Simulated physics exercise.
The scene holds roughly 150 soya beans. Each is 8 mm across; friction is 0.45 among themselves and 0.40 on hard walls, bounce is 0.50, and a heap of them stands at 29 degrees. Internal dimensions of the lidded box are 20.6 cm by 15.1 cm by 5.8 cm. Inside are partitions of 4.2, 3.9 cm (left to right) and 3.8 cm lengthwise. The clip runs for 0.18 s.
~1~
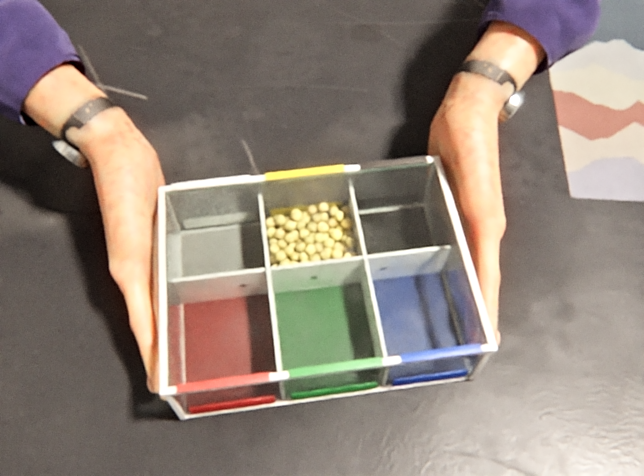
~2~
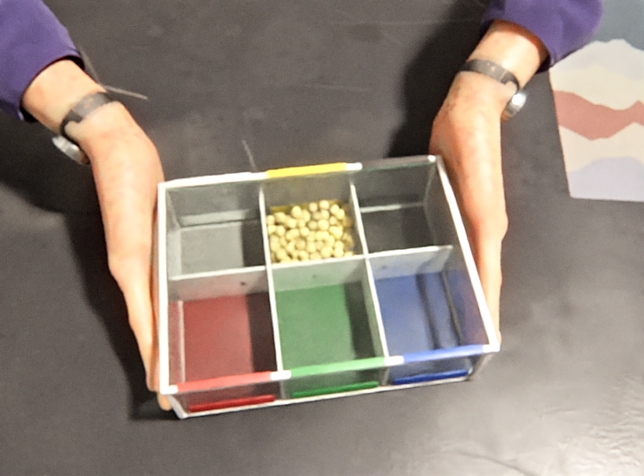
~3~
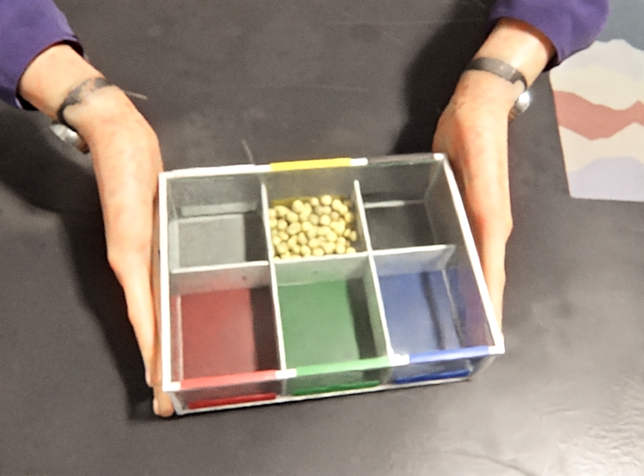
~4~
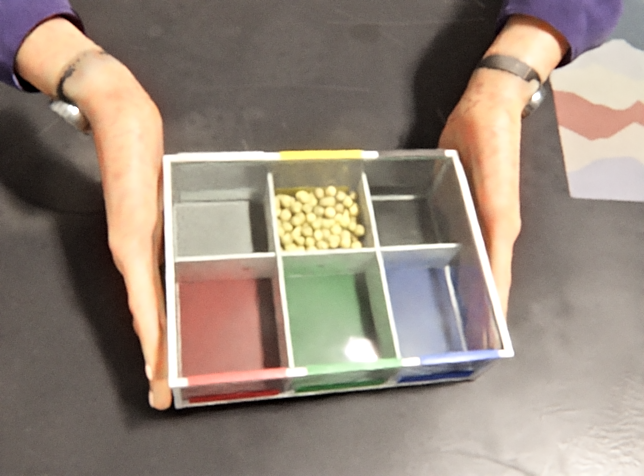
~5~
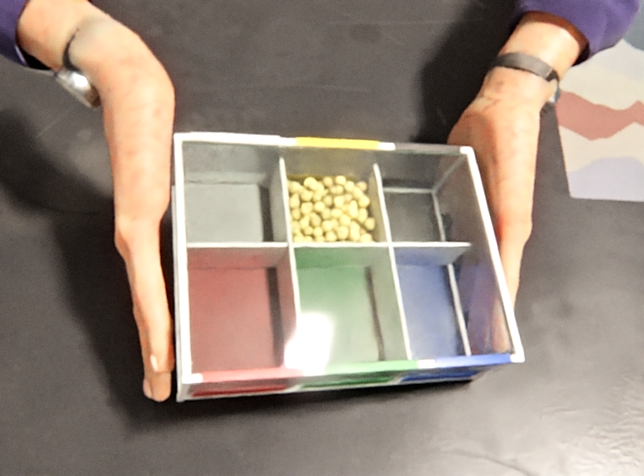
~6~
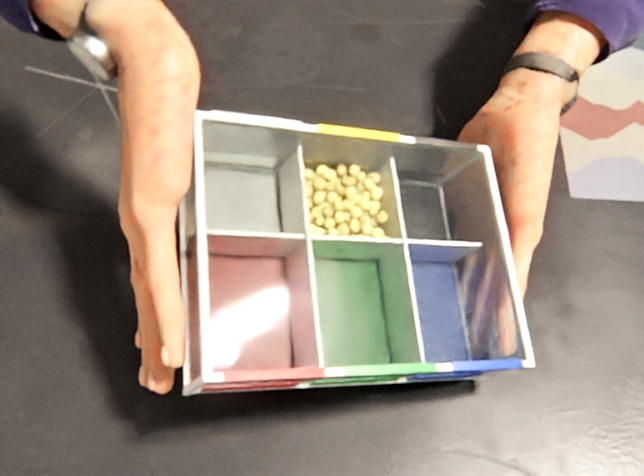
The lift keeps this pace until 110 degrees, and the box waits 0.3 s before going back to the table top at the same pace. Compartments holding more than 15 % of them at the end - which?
Red no, blue yes, green no, yellow no, white no, black no.
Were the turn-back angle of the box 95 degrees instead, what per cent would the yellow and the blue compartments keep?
Shares: Yellow 15 and blue 80, per cent.
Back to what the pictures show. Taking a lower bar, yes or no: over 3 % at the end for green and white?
Green: False; white: False.
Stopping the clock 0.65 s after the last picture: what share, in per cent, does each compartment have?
It splits as red 0, blue 55, green 0, yellow 30, white 0 and black 15 percent.
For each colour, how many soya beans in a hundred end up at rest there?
Per cent by compartment - red 0, blue 90, green 0, yellow 0, white 0, black 10.
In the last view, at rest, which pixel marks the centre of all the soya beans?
Centre at rest, approx.: (427, 329) px.
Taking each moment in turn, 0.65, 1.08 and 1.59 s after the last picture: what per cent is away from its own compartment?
70, 100, 100.
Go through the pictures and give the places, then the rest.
In the first frame, box tilt 0 degrees, front corners at (168, 389) and (489, 345); yellow 100 %.
In the second frame, box tilt 1 degrees, front corners at (168, 388) and (490, 346).
In the third frame, box tilt 4 degrees, front corners at (171, 385) and (496, 348), lowest corner right front.
In the fourth frame, box tilt 10 degrees, front corners at (177, 380) and (504, 351), lowest corner right front.
In the fifth frame, box tilt 17 degrees, front corners at (190, 376) and (515, 356), lowest corner right front.
In the sixth frame, box tilt 24 degrees, front corners at (210, 374) and (526, 361), lowest corner right front; yellow 100 %.
Then, 0.65 s after the last picture, tilt 110 degrees; blue 55 %, yellow 30 %, black 15 %.
Then, 1.08 s after the last picture, tilt 61 degrees; blue 90 %, black 10 %.
Then, 1.59 s after the last picture, tilt 0 degrees; blue 90 %, black 10 %.
In the end, red 0 %, blue 90 %, green 0 %, yellow 0 %, white 0 %, black 10 %.
